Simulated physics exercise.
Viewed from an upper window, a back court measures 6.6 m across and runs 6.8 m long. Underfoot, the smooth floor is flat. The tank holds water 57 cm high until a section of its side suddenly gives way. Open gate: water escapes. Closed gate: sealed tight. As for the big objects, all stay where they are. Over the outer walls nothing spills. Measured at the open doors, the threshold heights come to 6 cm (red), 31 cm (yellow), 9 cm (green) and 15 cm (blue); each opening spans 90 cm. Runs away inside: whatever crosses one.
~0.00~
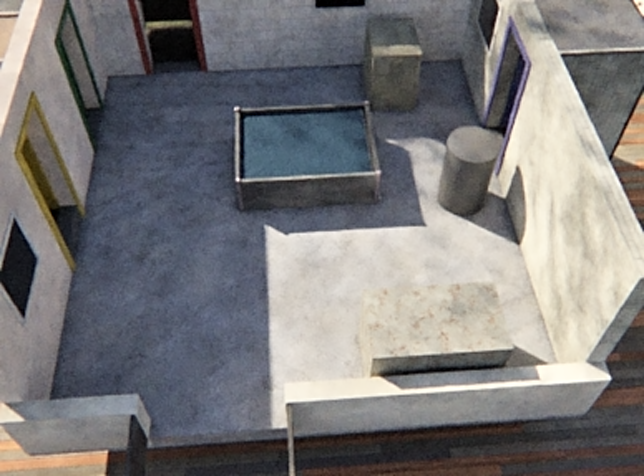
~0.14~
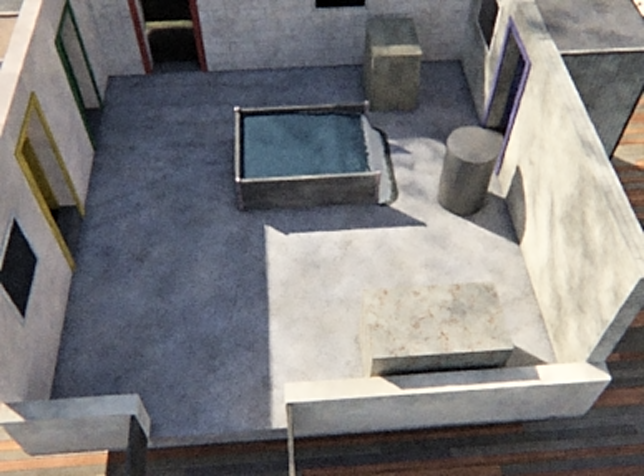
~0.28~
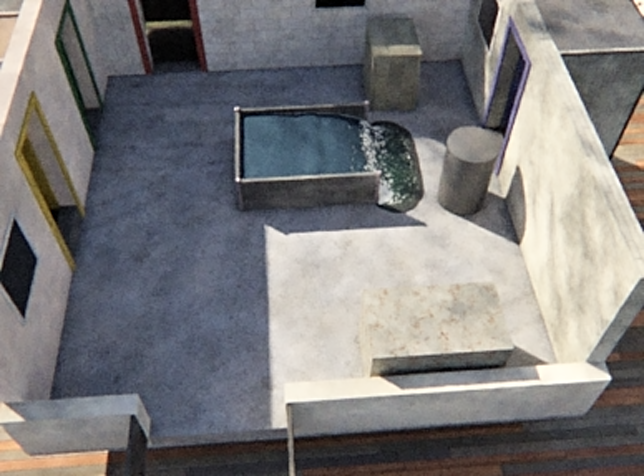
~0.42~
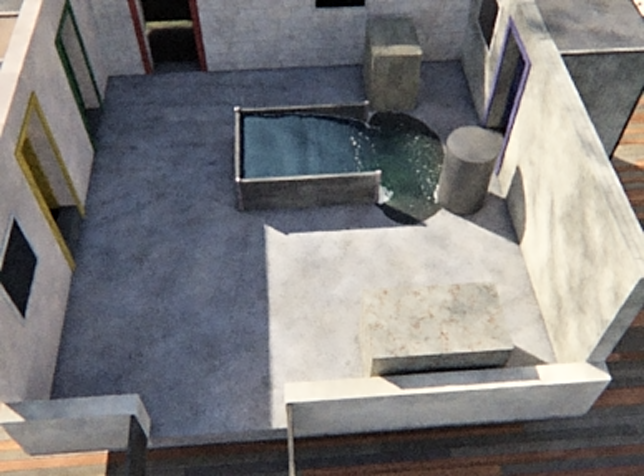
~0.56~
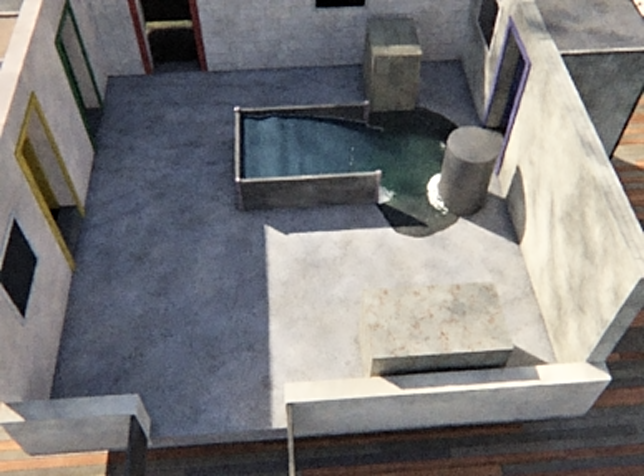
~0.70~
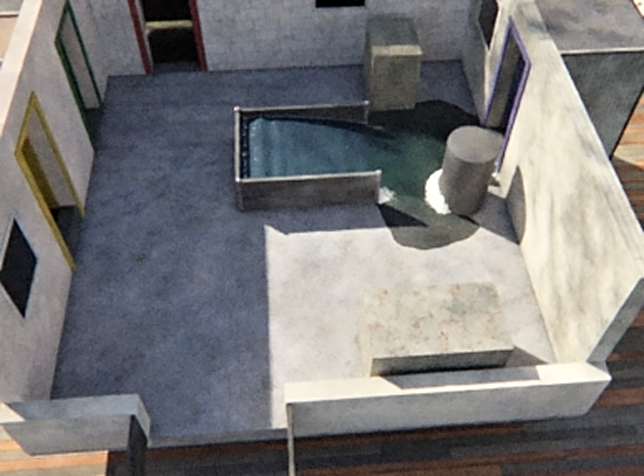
Water pours from the tank's open right side and spreads across the floor around a gray cylinder.
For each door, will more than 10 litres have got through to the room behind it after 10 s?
The red door: No, not more than 10 litres; the yellow door: No, not more than 10 litres; the green door: No, not more than 10 litres; the blue door: Yes, more than 10 litres.
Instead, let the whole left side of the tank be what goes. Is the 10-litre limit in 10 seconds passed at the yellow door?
So for yellow: No.
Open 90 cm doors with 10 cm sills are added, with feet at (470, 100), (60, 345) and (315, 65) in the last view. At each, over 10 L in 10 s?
In sequence the answers are more than that, less than that and less than that.
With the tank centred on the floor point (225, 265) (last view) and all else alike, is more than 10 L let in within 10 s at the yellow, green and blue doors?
Yellow: Within limit; green: Within limit; blue: Within limit.
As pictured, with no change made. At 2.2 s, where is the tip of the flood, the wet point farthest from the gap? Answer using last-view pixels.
Somewhere about (524, 366).
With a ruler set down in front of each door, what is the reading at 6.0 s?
Depths: Red door 2 cm, yellow door 0 cm, green door 6 cm, blue door 11 cm.
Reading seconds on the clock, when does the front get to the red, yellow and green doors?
Red = 4.0 s, yellow = 7.5 s, green = 5.5 s.
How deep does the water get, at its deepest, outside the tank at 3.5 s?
I'd put it at close to 25 cm.
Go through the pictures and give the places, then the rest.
The first picture shows still water, 57 cm deep, in the tank at (305, 144).
In the second picture, water pours out at (369, 156) and has run 0.9 m, to a hidden place; typically 8 cm deep outside, 57 cm at the tank's back.
In the third picture, water pours out at (369, 159) and has run 1.1 m, to (392, 126); typically 10 cm deep outside, 57 cm at the tank's back.
In the fourth picture, the front is at (436, 206), 1.3 m from the gap at (369, 159); 2.2 m2 of floor is under water; 57 cm left at the back of the tank.
In the fifth picture, the front is at a hidden place, 1.8 m from the gap at (369, 160); 3.3 m2 of floor is under water; 56 cm left at the back of the tank.
In the sixth picture, water pours out at (369, 160) and has run 2.2 m, to a hidden place; typically 7 cm deep outside, 50 cm at the tank's back.
After 1.4 s water covers 15 % of the floor and is deepest (33 cm) near (482, 144); red door not reached, yellow door not reached, green door not reached, blue door 35 cm at the sill, 62 L in.
After 2.2 s water covers 25 % of the floor and is deepest (32 cm) near (479, 136); red door not reached, yellow door not reached, green door not reached, blue door 33 cm at the sill, 156 L in.
After 3.5 s water covers 35 % of the floor and is deepest (25 cm) near (456, 64); red door not reached, yellow door not reached, green door not reached, blue door 19 cm at the sill, 229 L in.
After 6.0 s water covers 60 % of the floor and is deepest (15 cm) near (458, 70); red door 2 cm at the sill, 0 L in, yellow door not reached, green door 6 cm at the sill, 0 L in, blue door 11 cm at the sill, 237 L in.
After 10.0 s water covers 95 % of the floor and is deepest (8 cm) near (104, 99); red door 5 cm at the sill, 0 L in, yellow door 2 cm at the sill, 0 L in, green door 5 cm at the sill, 0 L in, blue door 5 cm at the sill, 237 L in.
